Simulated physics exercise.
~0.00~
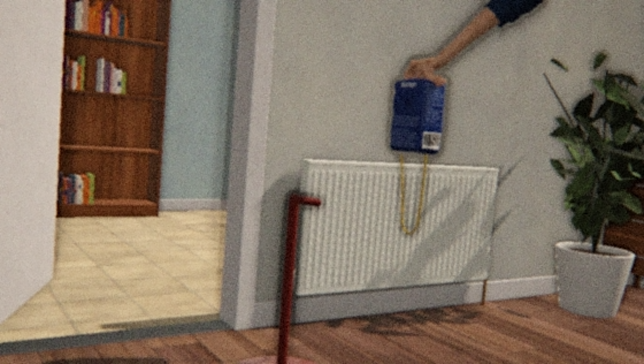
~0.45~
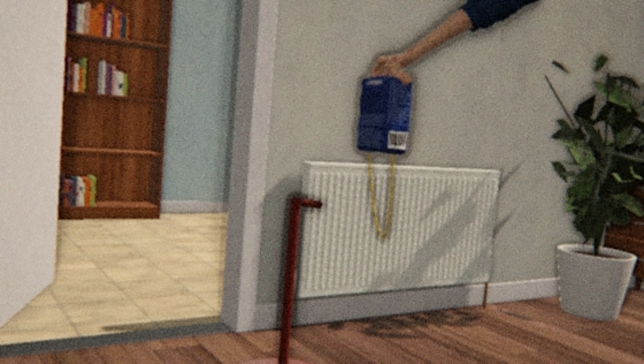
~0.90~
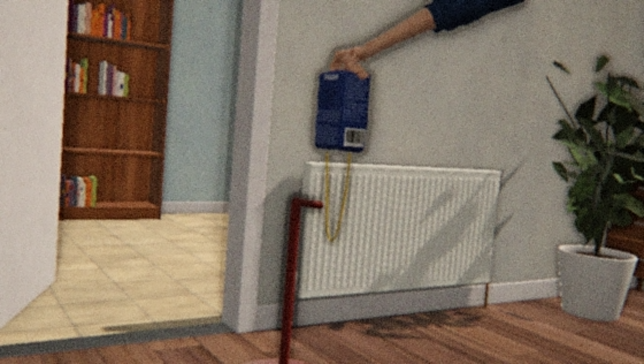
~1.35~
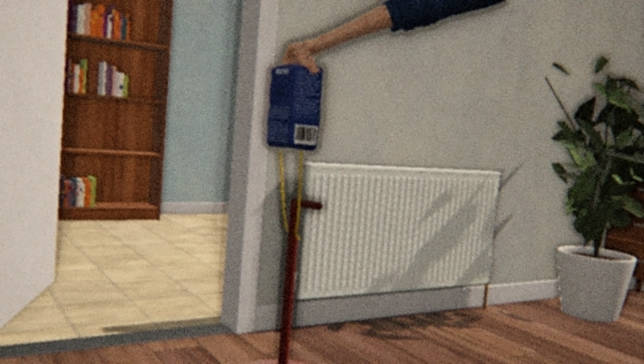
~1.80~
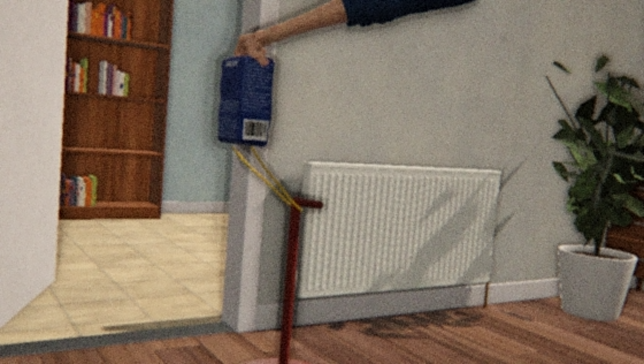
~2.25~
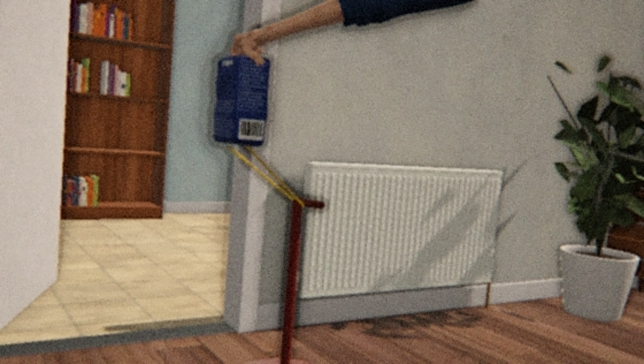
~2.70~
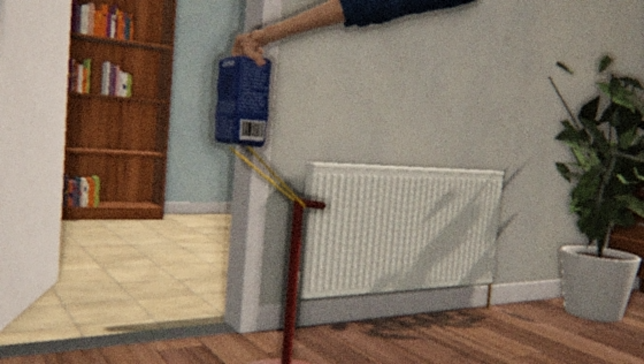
A blue packet with a yellowish loop dangling beneath it was carried left by a hand, past a white radiator and over a dark red hooked post, until the loop caught on the hook and pulled tight, leaving the hand stopped near the doorway.
